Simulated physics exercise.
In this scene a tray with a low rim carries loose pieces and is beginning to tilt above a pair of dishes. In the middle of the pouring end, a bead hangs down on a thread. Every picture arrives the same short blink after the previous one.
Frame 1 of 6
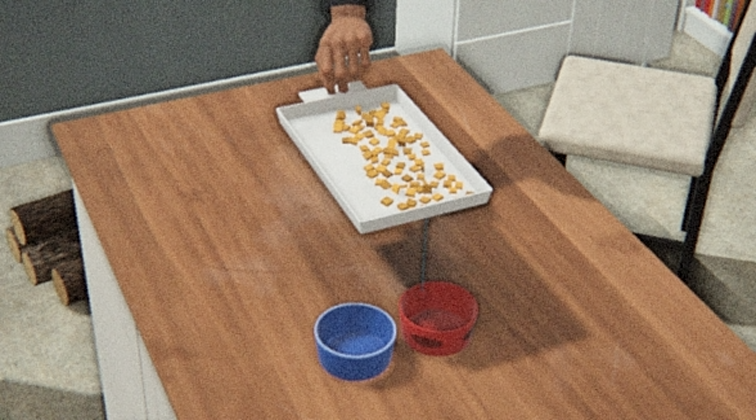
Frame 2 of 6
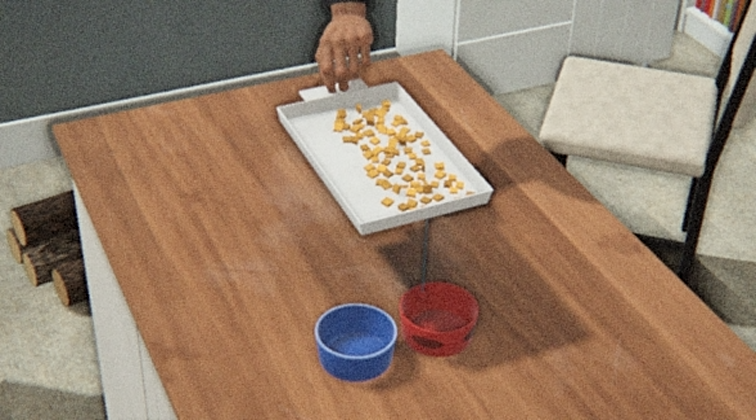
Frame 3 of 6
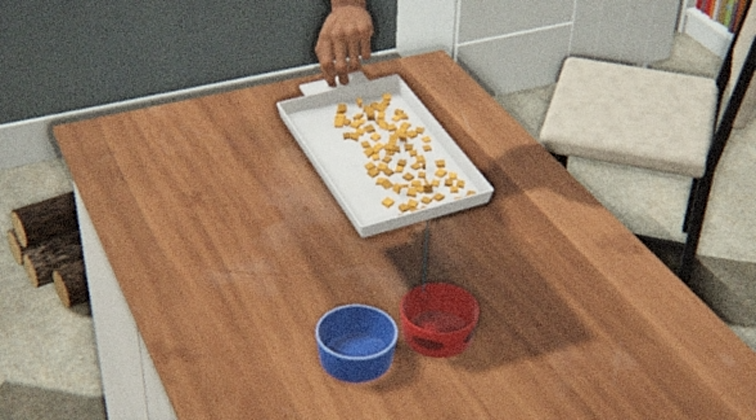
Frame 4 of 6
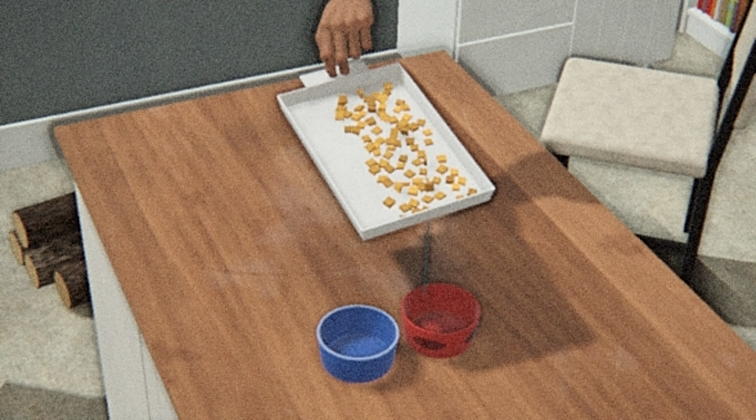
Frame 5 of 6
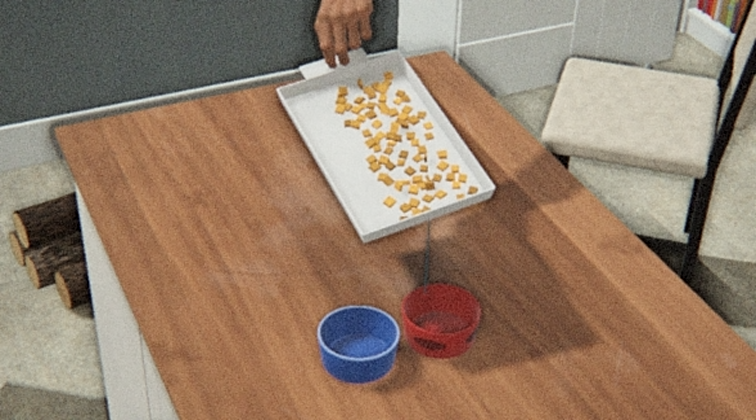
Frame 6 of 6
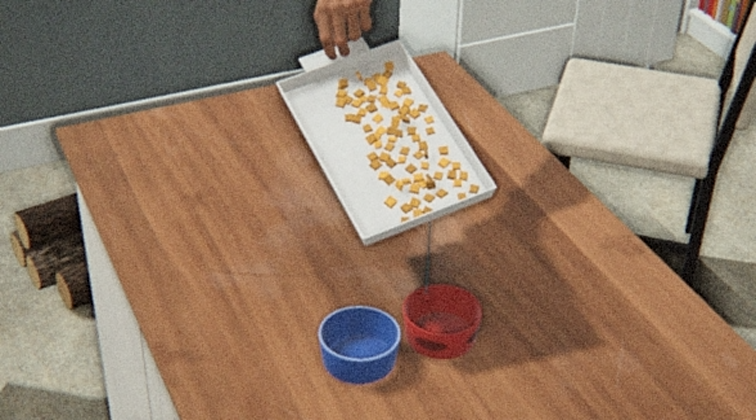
A hand gradually tilting a white tray of small orange crackers above blue and red dishes on a wooden table.
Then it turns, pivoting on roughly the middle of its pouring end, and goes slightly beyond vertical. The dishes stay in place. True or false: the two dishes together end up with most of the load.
True.
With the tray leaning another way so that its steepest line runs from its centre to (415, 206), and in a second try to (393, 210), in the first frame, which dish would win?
First try: The dish to the right; second try: The dish to the left.
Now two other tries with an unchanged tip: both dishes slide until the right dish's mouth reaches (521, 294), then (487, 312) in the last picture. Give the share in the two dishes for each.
Roughly 0% the first time and 40% the second time.
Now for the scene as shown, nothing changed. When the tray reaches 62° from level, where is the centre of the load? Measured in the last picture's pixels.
Roughly (377, 207).
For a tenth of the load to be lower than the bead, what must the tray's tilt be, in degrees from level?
That would be about 80 degrees from level.
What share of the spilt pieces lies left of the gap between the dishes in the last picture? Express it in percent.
I'd say some 40 in a hundred.
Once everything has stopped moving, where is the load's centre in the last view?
(367, 350).
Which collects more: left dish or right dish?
Fuller at the end: The leftward one.
Soon, tray tipped steeply; nearly all on the tray; a stray few in the air.
A while on, tray tipped past a quarter turn; about two thirds on the tray; about a quarter in the left dish; a stray few outside both.
Towards the end, tray tipped past a quarter turn; most in the left dish; about a quarter outside both.
Finally, tray tipped past a quarter turn; most in the left dish; none in the right dish; about a quarter outside both.
